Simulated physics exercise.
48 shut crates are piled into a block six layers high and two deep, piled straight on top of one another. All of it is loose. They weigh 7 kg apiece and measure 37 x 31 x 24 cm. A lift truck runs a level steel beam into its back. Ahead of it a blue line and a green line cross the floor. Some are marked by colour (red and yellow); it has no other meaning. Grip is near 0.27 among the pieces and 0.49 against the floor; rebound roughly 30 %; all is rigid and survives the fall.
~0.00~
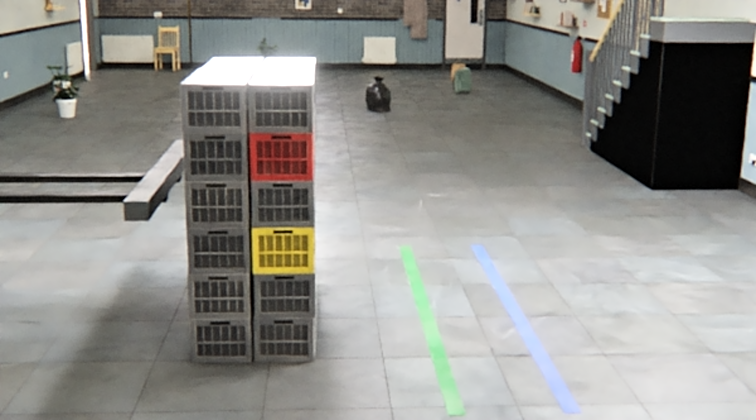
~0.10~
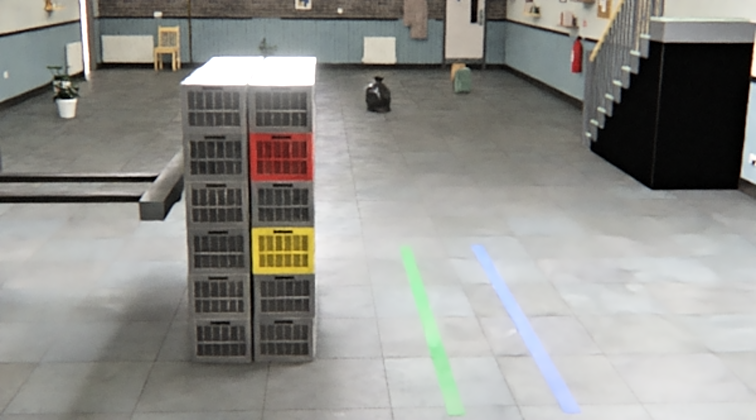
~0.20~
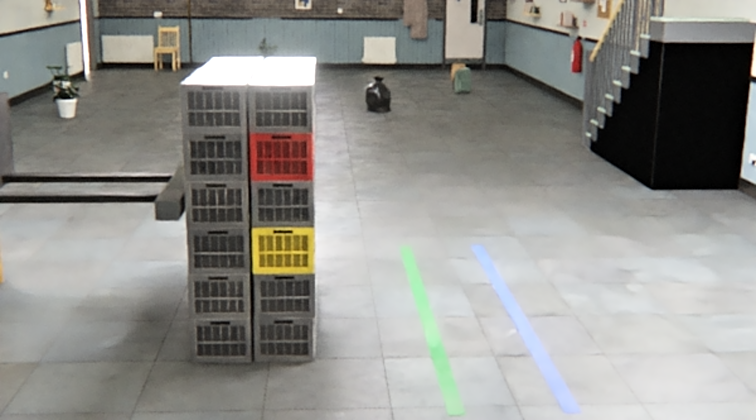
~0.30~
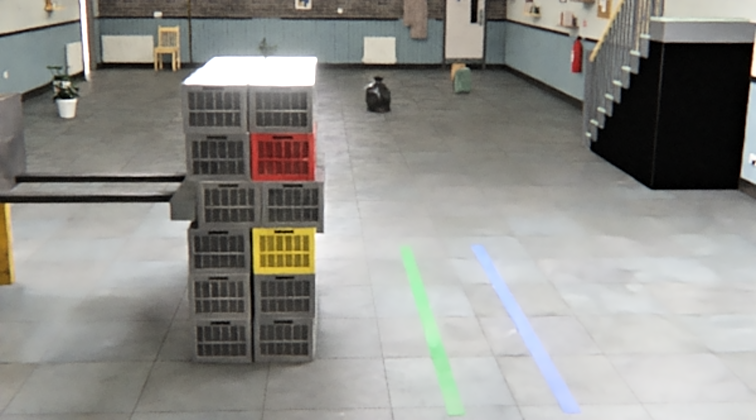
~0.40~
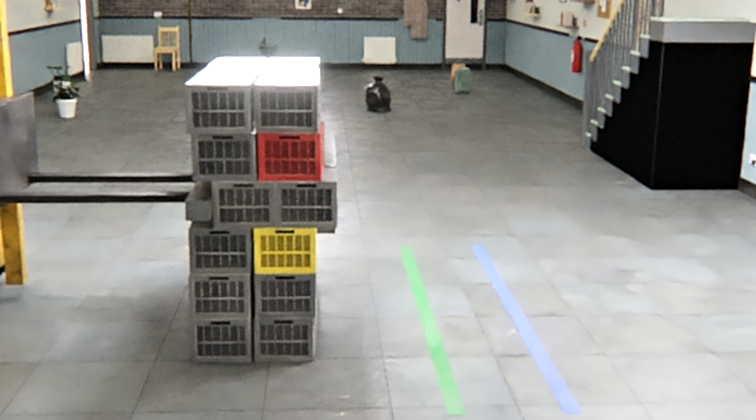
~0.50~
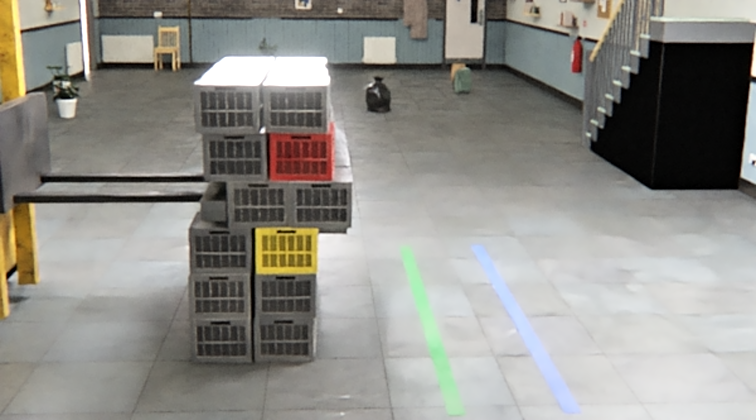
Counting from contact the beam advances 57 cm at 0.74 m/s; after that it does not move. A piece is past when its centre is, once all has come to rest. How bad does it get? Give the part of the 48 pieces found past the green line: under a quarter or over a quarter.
It comes to upwards of a quarter.
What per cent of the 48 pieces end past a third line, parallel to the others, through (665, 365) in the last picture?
Roughly 5 per cent of them.
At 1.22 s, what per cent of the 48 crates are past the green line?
By then 10 per cent.
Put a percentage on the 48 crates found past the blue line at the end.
About 20 per cent.
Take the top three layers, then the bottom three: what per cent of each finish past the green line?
Top 80, bottom 0 per cent.
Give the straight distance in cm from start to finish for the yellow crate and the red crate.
Moved: Yellow 80, red 170.
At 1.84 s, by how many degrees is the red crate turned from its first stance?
Roughly 180°.
By 0.80 s, none of the 48 crates past the green line, 35 disturbed; red crate tilted 5°; yellow crate moved 48 mm.
By 1.22 s, 6 of the 48 crates past the green line; red crate tilted 64°, 24 cm lower; yellow crate tilted 19°.
By 1.84 s, 17 of the 48 crates past the green line; red crate upside down; yellow crate on its side.
When it is over (3.1 s), 18 of the 48 crates past the green line; red crate upside down; yellow crate on its side. That is 38 per cent. In pixels of the last frame, middles, red crate near (539, 357), yellow crate near (431, 277).
